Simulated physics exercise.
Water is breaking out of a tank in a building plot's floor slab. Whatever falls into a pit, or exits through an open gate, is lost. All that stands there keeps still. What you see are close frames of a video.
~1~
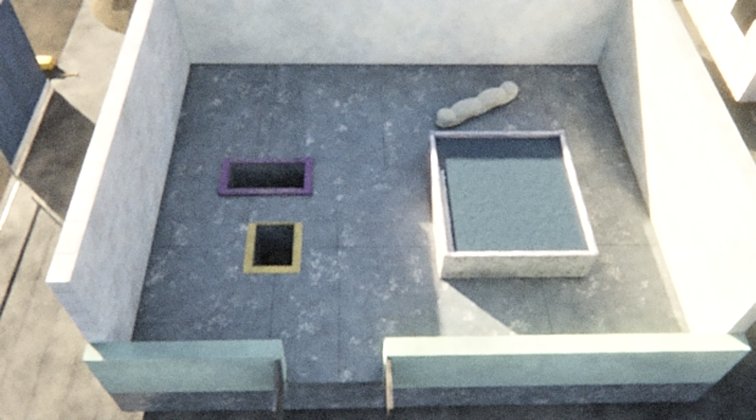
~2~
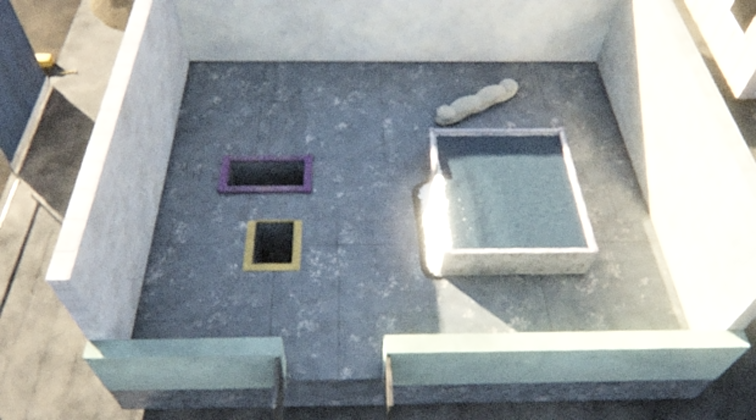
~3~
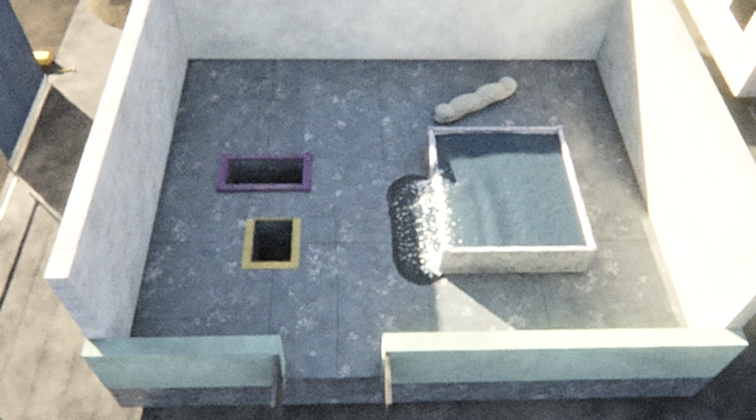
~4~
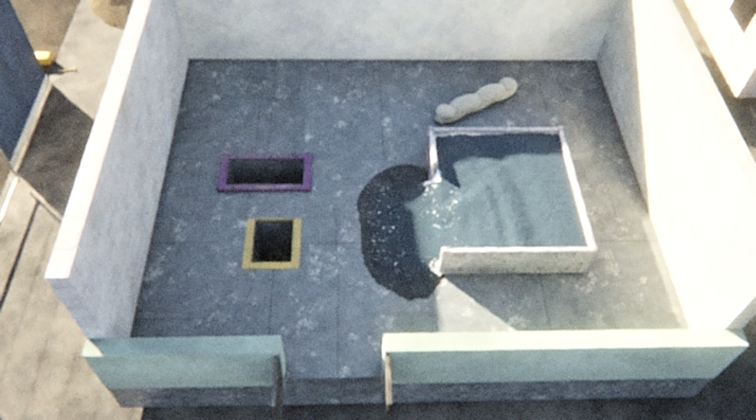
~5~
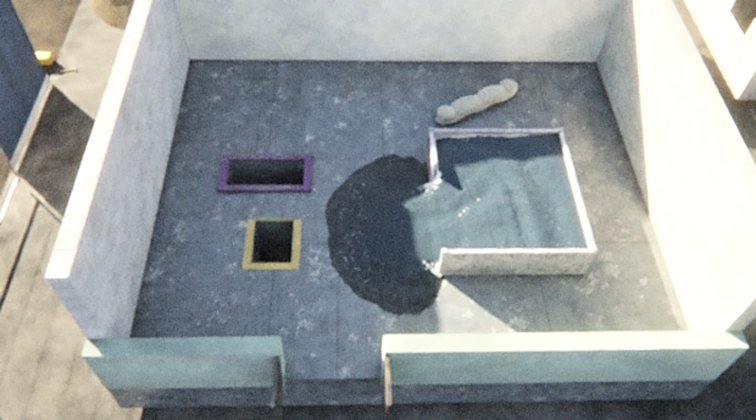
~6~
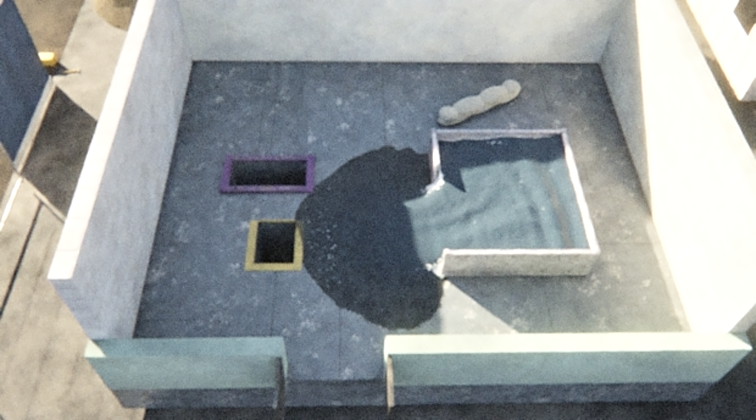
In a walled plot with two framed openings in its floor, the left side of a square water tank gave way, and water poured out, spreading left across the slab to the yellow-edged opening.
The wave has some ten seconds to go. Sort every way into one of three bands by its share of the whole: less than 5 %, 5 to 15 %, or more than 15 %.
Bands: The gate - 5 to 15 %; the purple pit - 5 to 15 %; the yellow pit - more than 15 %.
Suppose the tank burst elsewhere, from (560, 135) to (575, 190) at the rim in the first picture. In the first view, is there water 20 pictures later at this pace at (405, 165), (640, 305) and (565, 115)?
First spot spared, second spot submerged, third spot submerged.
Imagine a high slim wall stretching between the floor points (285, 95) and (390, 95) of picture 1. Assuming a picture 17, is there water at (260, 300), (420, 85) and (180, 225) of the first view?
As the points were listed, they come out taken by the flood, free from flooding, and finally taken by the flood.
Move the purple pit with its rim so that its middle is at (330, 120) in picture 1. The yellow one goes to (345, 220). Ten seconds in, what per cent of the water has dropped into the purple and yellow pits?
Purple has 0 parts of a hundred and yellow has 40.
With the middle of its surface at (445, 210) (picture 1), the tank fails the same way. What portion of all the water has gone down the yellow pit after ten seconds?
The yellow pit takes 45 per cent.
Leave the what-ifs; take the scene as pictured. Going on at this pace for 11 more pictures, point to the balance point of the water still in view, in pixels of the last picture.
That puts it at around (432, 229).
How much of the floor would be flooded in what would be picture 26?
Around 35 percent, give or take.
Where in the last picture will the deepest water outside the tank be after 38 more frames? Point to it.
My best guess is roughly (266, 196).
A moment on, water covers 20 % of the floor; the gate 0 %, the purple pit 1 %, the yellow pit 3 %.
Next, water covers 30 % of the floor; the gate 1 %, the purple pit 2 %, the yellow pit 8 %.
Then, water covers 35 % of the floor; the gate 4 %, the purple pit 5 %, the yellow pit 14 %.
Later, water covers 45 % of the floor; the gate 7 %, the purple pit 7 %, the yellow pit 25 %.
In the end, water covers 55 % of the floor; the gate 12 %, the purple pit 8 %, the yellow pit 35 %.
